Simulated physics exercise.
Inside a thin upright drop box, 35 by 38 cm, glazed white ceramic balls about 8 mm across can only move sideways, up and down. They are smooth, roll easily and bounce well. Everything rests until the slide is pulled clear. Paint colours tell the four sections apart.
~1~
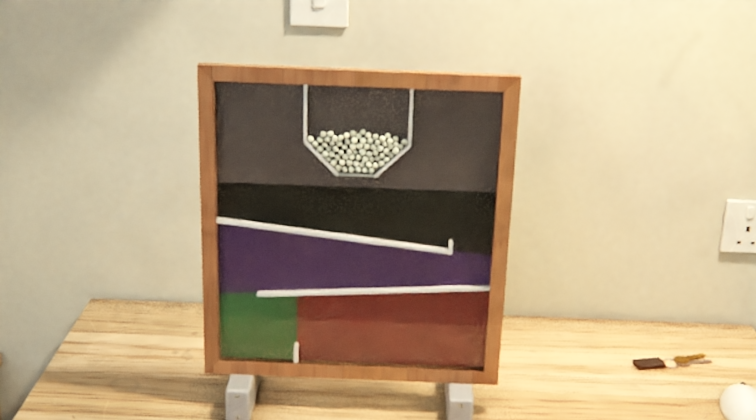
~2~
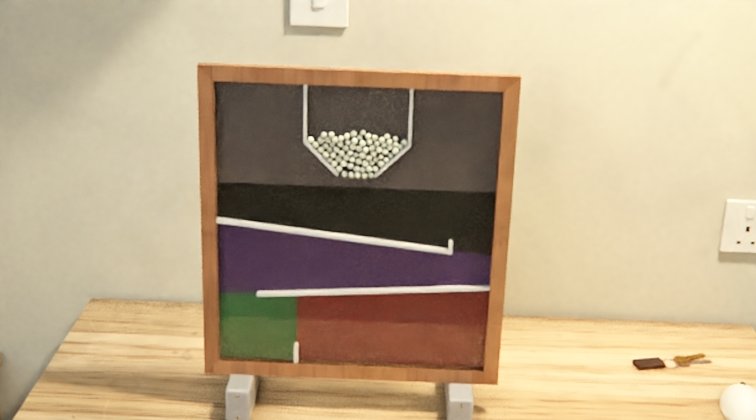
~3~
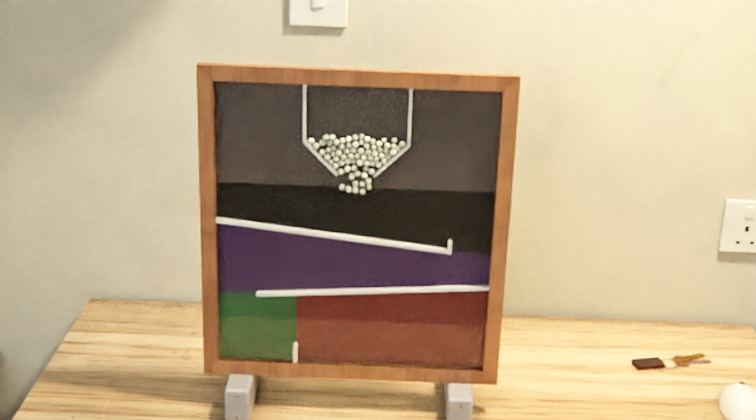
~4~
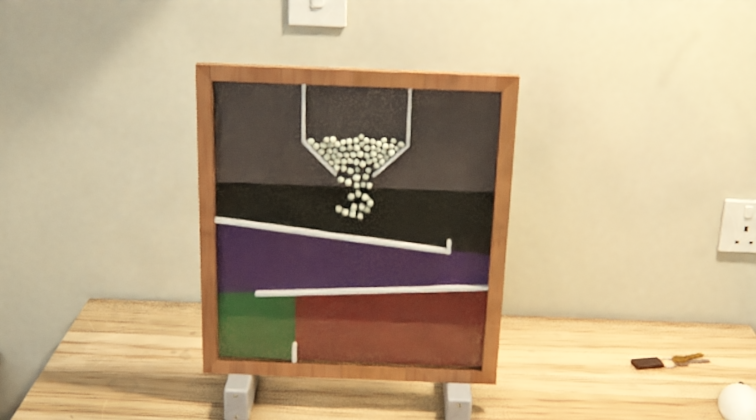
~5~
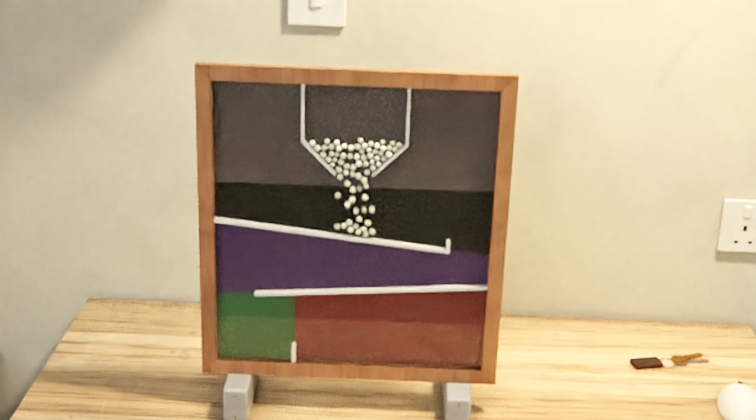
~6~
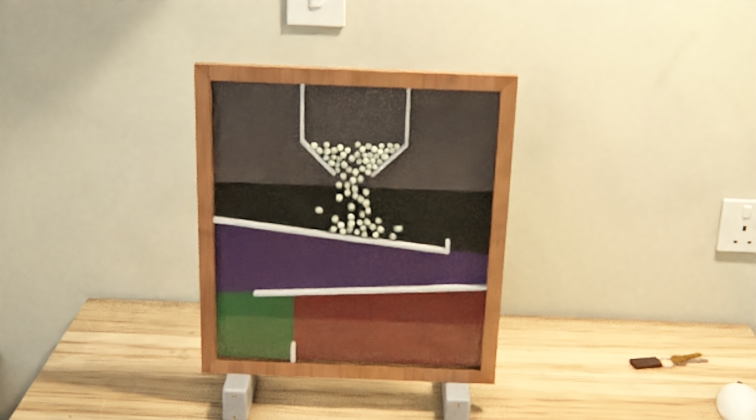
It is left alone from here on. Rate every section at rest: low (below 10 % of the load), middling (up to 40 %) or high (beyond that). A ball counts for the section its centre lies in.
Red low, purple low, green low, black high.
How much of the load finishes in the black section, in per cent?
About 95 per cent.
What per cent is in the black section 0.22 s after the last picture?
About 100 per cent.
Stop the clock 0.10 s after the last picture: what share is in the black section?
Some 65 per cent.
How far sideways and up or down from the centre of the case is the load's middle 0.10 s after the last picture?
About 1 cm right and 3 cm above.
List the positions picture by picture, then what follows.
In the first frame, about 80 balls; balls' middle (355, 152); red (394, 327), purple (335, 263), green (259, 326), black (368, 214); slide (335, 173) to (378, 175).
In the second frame, balls' middle (359, 149); 5 out, lowest ball (365, 176).
In the third frame, balls' middle (357, 156); 10 out, lowest ball (363, 192).
In the fourth frame, balls' middle (356, 162); 18 out, lowest ball (360, 216).
In the fifth frame, balls' middle (358, 176); 26 out, lowest ball (366, 234).
In the sixth frame, balls' middle (361, 179); 34 out, lowest ball (393, 236); wall ends (448, 242), (256, 293), (293, 345), (303, 81) to (334, 173), (373, 174) to (409, 85).
Then, 0.10 s after the last picture, the balls' middle is 1 cm right of and 3 cm above the centre; black 65 %.
Then, 0.22 s after the last picture, the balls' middle is 2 cm right of and level with the centre; black 100 %.
Then, 0.45 s after the last picture, the balls' middle is 1 cm right of and level with the centre; purple 5 %, black 95 %.
At rest 3.0 s after the last picture, red 0 %, purple 0 %, green 5 %, black 95 %.
